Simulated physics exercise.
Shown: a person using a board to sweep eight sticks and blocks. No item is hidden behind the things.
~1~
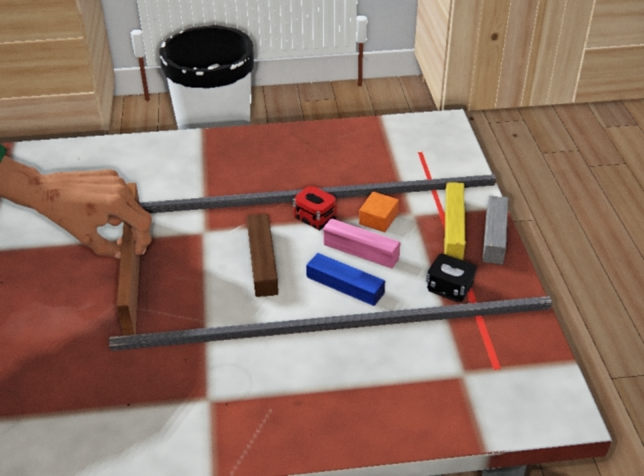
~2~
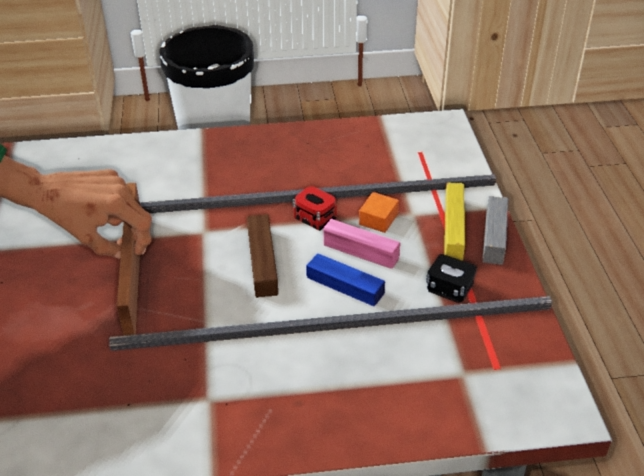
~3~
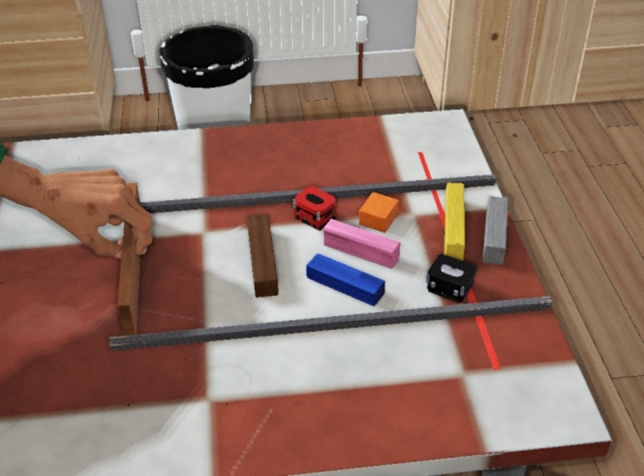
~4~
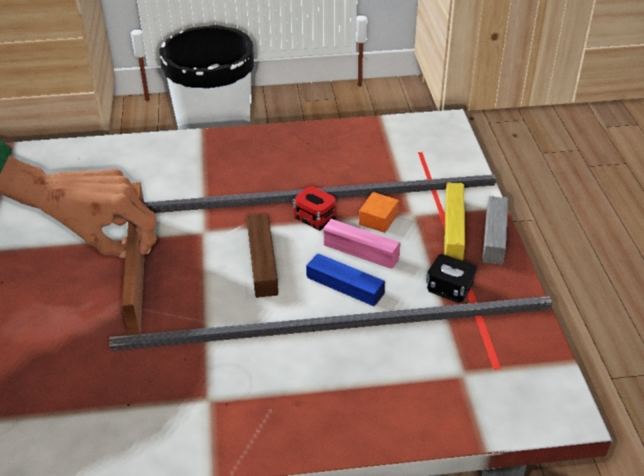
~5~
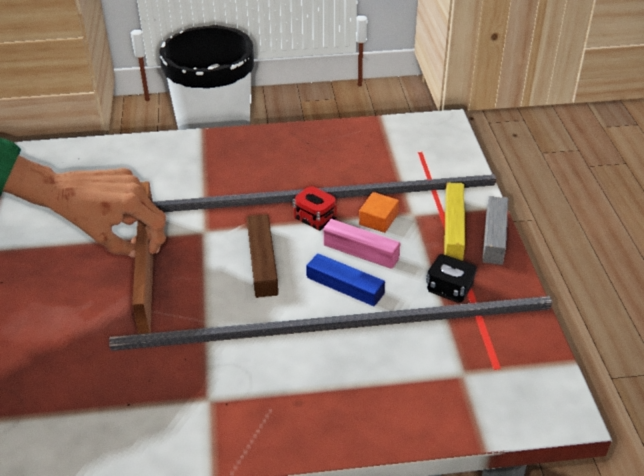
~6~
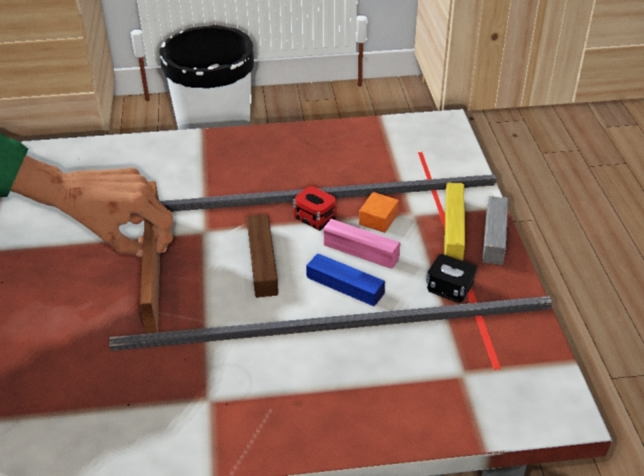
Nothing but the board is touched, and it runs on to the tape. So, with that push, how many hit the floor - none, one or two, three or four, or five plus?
The number going over the edge will be one or at most two.
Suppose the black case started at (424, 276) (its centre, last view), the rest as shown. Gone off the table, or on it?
Here the black case stays aboard.
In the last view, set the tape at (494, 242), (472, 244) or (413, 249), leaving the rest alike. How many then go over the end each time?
The counts would be 6, 3 and 0.
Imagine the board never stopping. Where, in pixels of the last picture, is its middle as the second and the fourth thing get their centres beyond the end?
Roughly (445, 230) for the earlier crossing, roughly (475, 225) for the later one.
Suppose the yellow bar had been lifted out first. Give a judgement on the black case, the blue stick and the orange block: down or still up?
The black case does not fall; the blue stick is kept; the orange block survives.
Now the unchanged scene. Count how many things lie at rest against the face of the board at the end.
The count in contact is 2.
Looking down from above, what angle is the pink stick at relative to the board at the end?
Roughly 30° out of line.
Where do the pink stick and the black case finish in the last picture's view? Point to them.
Pink stick at about (502, 236), black case at about (533, 280).
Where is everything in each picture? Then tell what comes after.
The first frame shows grey bar (496, 229); yellow bar (455, 220); black case (451, 279); board (131, 256); tape (453, 245).
The second frame shows yellow bar (455, 221); pink stick (361, 244).
The third frame shows black case (451, 280); orange block (379, 212).
The fourth frame shows grey bar (496, 229); blue stick (345, 279).
The fifth frame shows yellow bar (455, 221); board (144, 255).
The sixth frame shows grey bar (496, 229); yellow bar (455, 221); black case (451, 280); board (152, 254); tape (453, 245).
Soon after, none off yet; grey bar at rest near (496, 229); yellow bar at rest near (455, 221); black case at rest near (451, 280).
In the end, the number that fall off is one or two; gone, yellow bar and grey bar.
